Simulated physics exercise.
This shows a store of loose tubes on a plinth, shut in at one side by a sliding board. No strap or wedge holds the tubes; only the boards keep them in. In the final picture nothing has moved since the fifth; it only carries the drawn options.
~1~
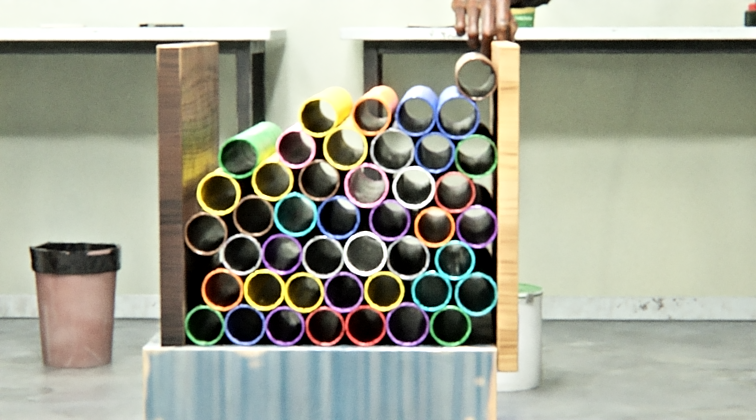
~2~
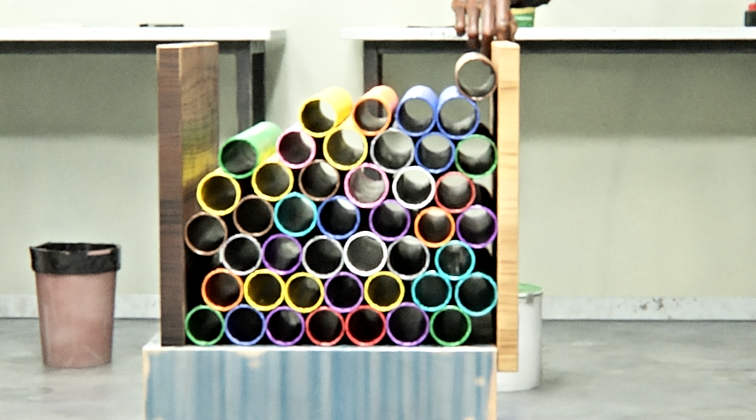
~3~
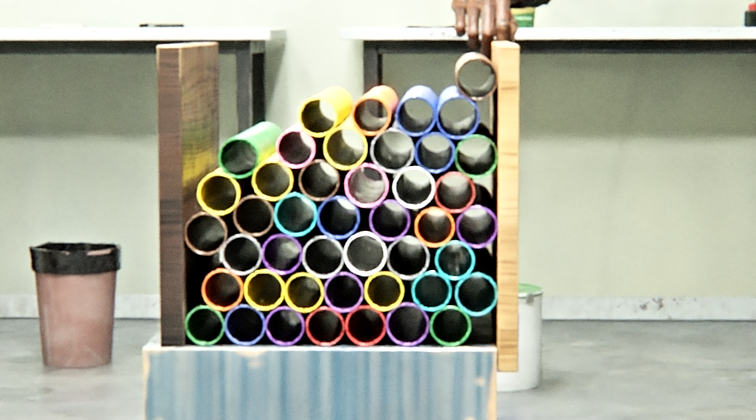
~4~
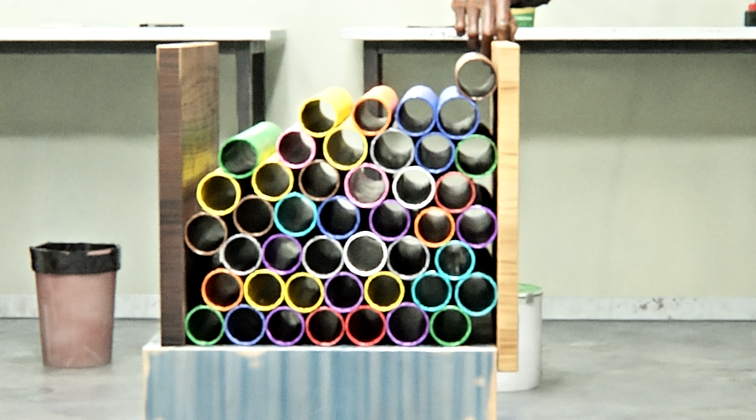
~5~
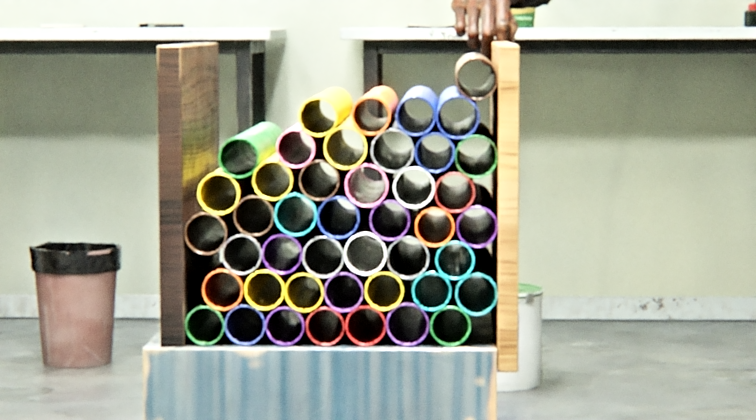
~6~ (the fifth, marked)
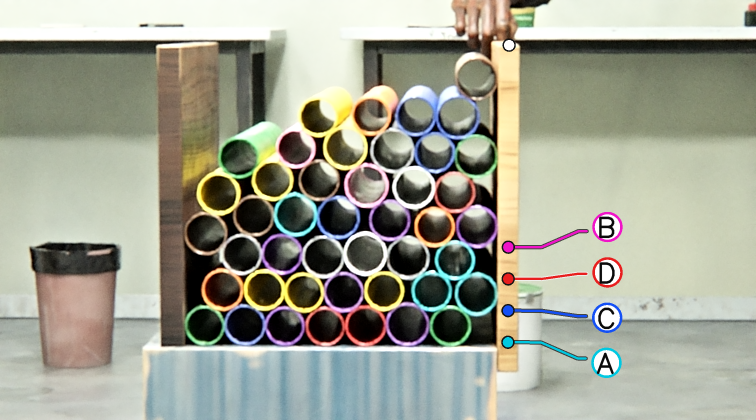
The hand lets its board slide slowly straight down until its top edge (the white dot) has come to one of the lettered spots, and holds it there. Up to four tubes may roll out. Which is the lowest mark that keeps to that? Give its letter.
Lower it to B and no more.
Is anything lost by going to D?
Yes, at D.
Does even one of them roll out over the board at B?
At B: Yes.
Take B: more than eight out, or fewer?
Fewer than eight.
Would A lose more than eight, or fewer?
At A, more than eight.
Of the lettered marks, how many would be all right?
The number is one.
On the marked copy, A at (508, 342); B at (509, 247); C at (508, 311); D at (509, 279); the white dot at (510, 46).
Taking B. A third of the way, top of the board (498, 132).
Two thirds of the way, top of the board (498, 228).
When it is over, top of the board (498, 246), three out over the board.
As for the rest, A more than four out over the board; C more than four out over the board; D more than four out over the board.
